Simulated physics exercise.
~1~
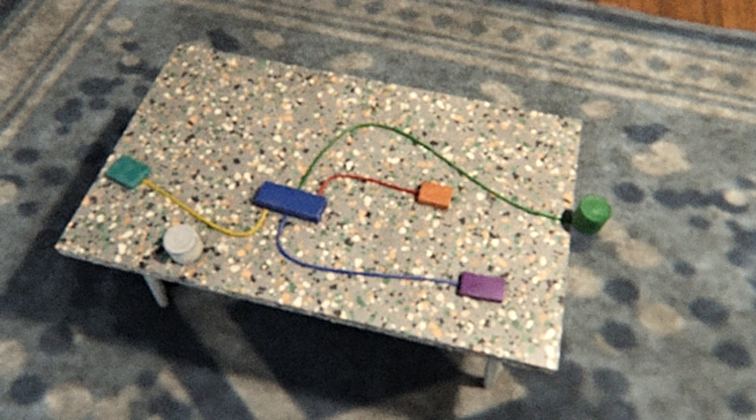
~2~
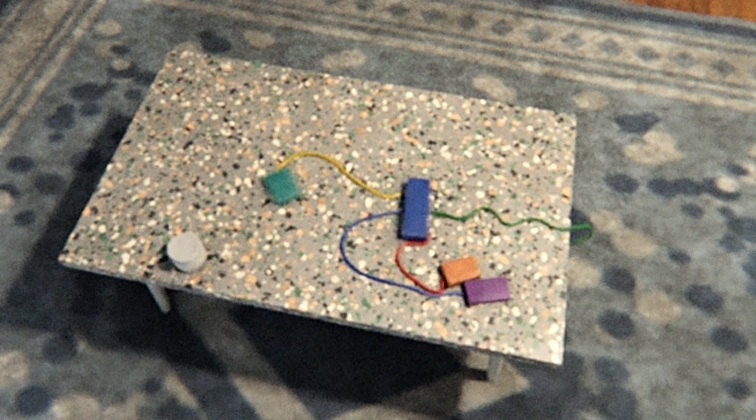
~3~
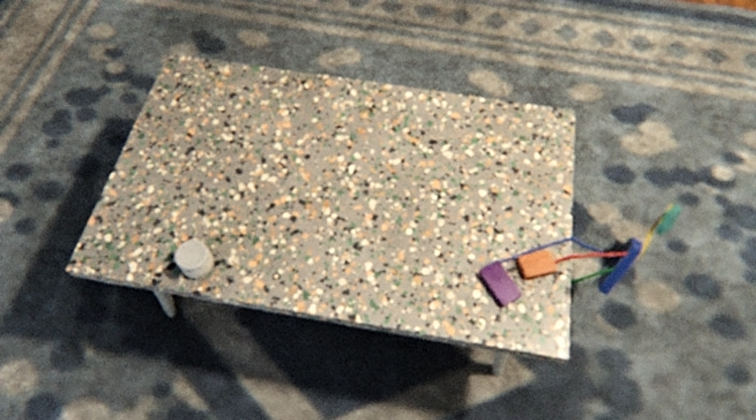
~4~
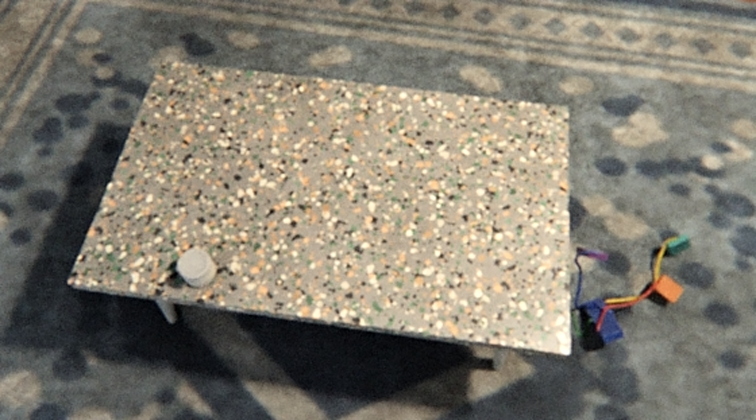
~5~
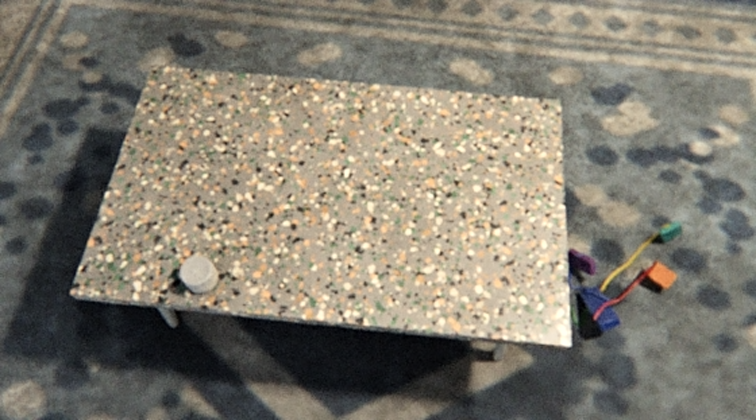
To begin with, a speckled table stands on a patterned rug, with a blue strip joined by thin coloured cables to a teal, an orange, a purple and a green object, the green one just past the right edge. The green piece drops out of sight, and the strip turns and slides right, drawing the teal block after it. Next the strip and the teal block go over the right edge, and the orange and purple blocks follow. Finally the tangled pieces lie beyond that edge, while the white tin remains alone on the tabletop.
